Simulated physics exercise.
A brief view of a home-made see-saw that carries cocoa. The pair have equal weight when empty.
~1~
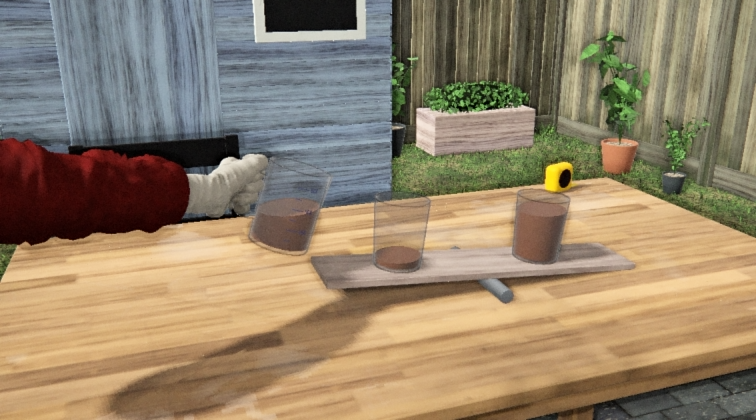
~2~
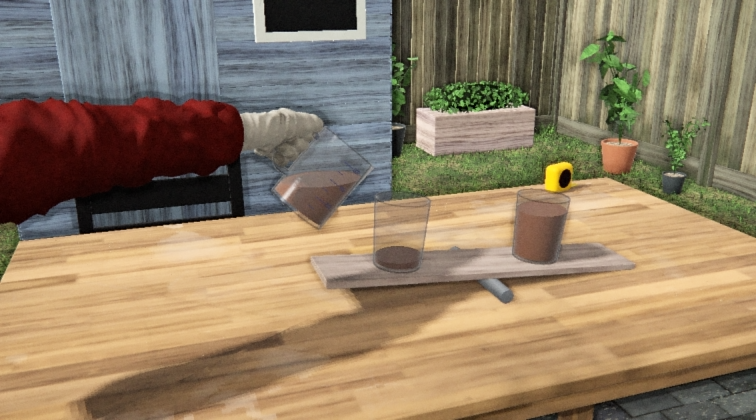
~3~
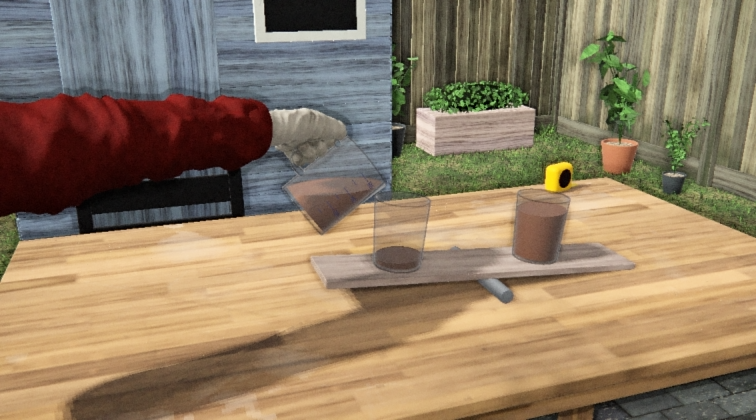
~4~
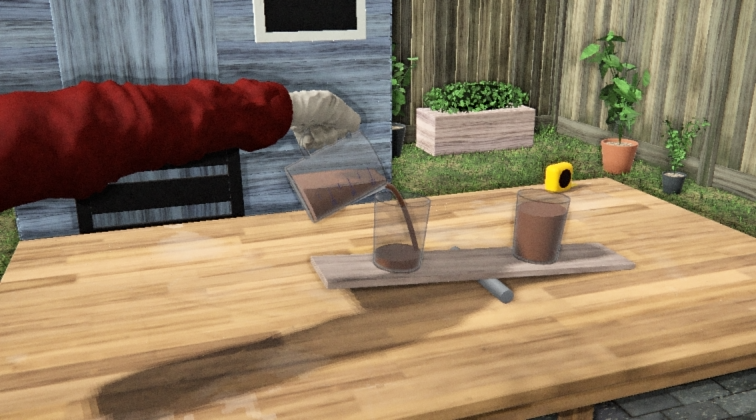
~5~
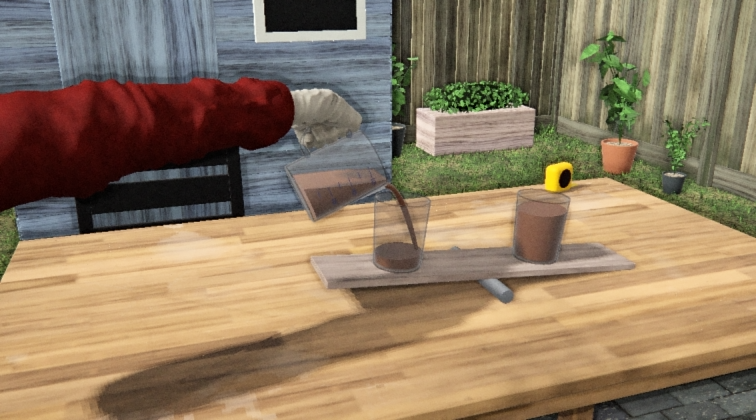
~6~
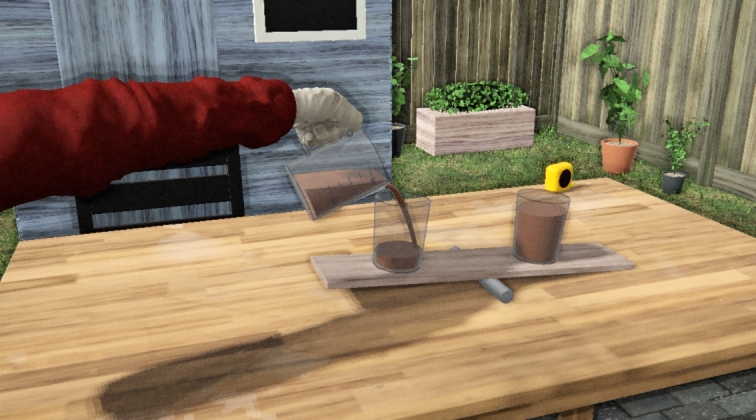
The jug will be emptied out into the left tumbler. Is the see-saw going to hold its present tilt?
No, it tips over.
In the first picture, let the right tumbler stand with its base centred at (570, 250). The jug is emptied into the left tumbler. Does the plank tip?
Given that, it stays still.
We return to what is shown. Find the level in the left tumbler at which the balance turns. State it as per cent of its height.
Around 45 per cent, I'd say.
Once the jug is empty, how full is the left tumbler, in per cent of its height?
I'd guess some 75 per cent.
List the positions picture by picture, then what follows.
In the first frame, a hand has the jug; jug (290, 204) about half full; left tumbler (400, 230) nearly empty, raised; right tumbler (539, 224) about three quarters full, on the low side.
In the second frame, the jug is tipped; round bar (504, 295); left tumbler nearly empty, surface at (398, 255).
In the third frame, the jug is tipped; jug (336, 184) tipped 55° with all of its load; left tumbler (400, 230) nearly empty.
In the fourth frame, the stream is running; round bar (504, 295); left tumbler nearly empty, surface at (398, 253); right tumbler about three quarters full, surface at (541, 210).
In the fifth frame, the stream is running; jug (338, 175) tipped 70° with nearly all of its load; left tumbler (400, 230) nearly empty.
In the sixth frame, the stream is running; round bar (504, 295); left tumbler about a quarter full, surface at (398, 250); right tumbler about three quarters full, surface at (541, 210).
Shortly, the left tumbler is about half full; the plank has swung over, and that end is down.
Then, the left tumbler is about two thirds full; the plank has swung over, and that end is down.
At the finish, the left tumbler is about three quarters full; the plank has swung over, and that end is down.
